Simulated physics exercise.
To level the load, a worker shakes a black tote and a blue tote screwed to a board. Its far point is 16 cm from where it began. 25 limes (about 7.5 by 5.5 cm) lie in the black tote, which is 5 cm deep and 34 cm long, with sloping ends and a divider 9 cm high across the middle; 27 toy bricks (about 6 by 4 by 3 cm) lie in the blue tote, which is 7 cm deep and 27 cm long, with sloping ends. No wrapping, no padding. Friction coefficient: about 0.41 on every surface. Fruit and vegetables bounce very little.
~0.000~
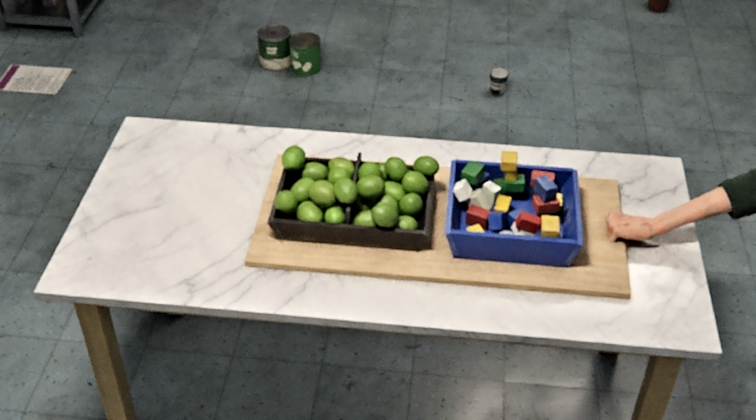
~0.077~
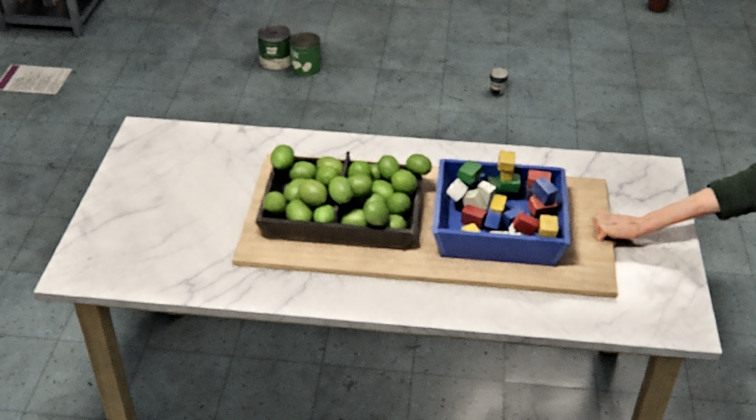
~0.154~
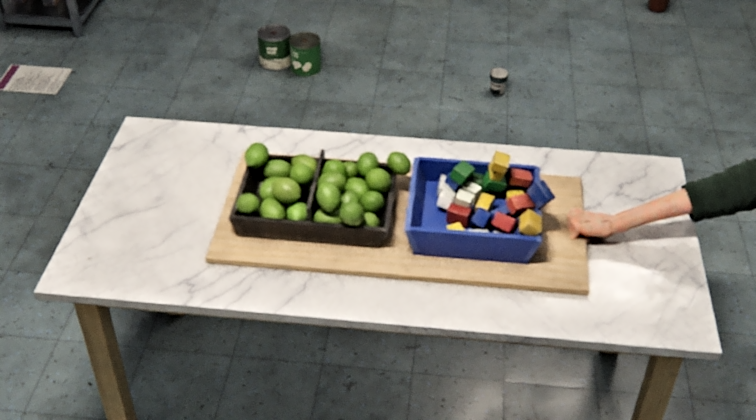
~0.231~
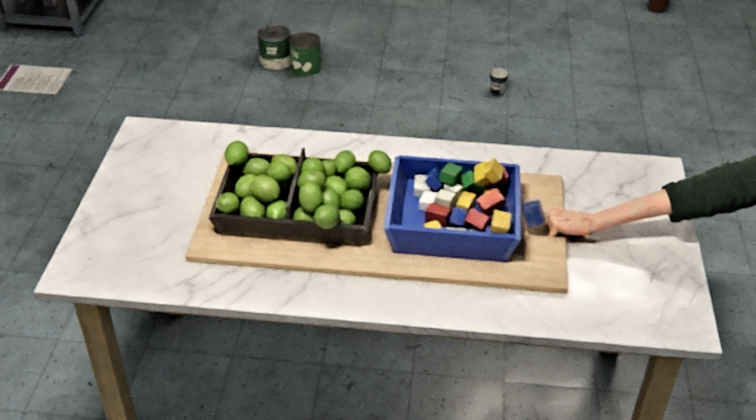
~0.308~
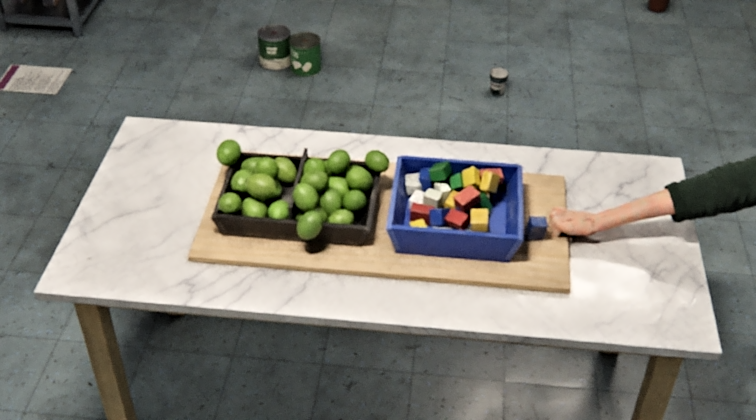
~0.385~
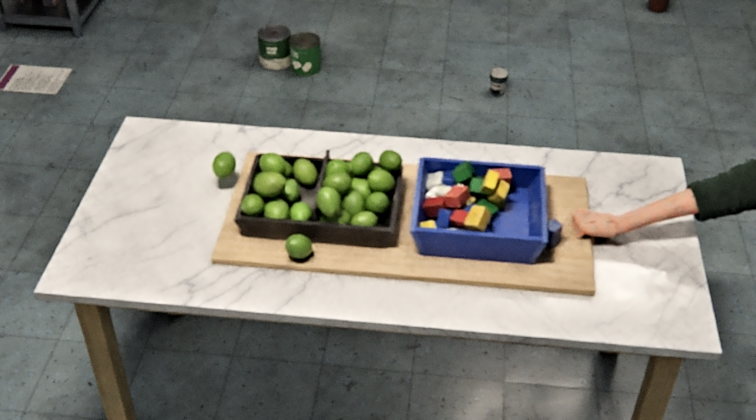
We see a hand slide a board holding a black tote of limes and a blue tote of toy bricks left across a marble-patterned table, then back right, as two limes and a blue brick leave the totes.
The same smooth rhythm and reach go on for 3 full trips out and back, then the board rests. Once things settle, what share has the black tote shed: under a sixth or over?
The black tote loses more than a sixth of its limes.
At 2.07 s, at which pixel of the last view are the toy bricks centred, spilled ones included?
Near (530, 212).
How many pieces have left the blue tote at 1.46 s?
Out by then, roughly: Blue tote 1.
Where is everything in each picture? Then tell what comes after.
In the first picture (each is followed by its nearest rim corner in this view), black tote, (424, 232); blue tote, (579, 242); shifted 0 cm; none out.
Black tote, (412, 231); blue tote, (566, 241); shifted 3 cm, in the second picture.
Black tote, (384, 229); blue tote, (537, 238); shifted 10 cm; 1 out, the lowest lime at (399, 163), in the third picture.
Black tote, (364, 227); blue tote, (516, 237); shifted 15 cm; 2 out, the lowest brick at (534, 213), in the fourth picture.
Black tote, (366, 228); blue tote, (519, 237); shifted 15 cm; 3 out, the lowest brick at (537, 228), in the fifth picture.
Black tote, (390, 230); blue tote, (543, 239); shifted 9 cm; 3 out, the lowest brick at (552, 234), in the sixth picture.
After 0.65 s, black tote 22 in, 3 out and blue tote 26 in, 1 out.
After 0.99 s, black tote 21 in, 4 out and blue tote 26 in, 1 out.
After 1.46 s, black tote 20 in, 5 out and blue tote 26 in, 1 out.
When it is over (at 2.07 s), black tote 18 in, 7 out and blue tote 26 in, 1 out. Asked share, 7 of 25, 28 per cent.
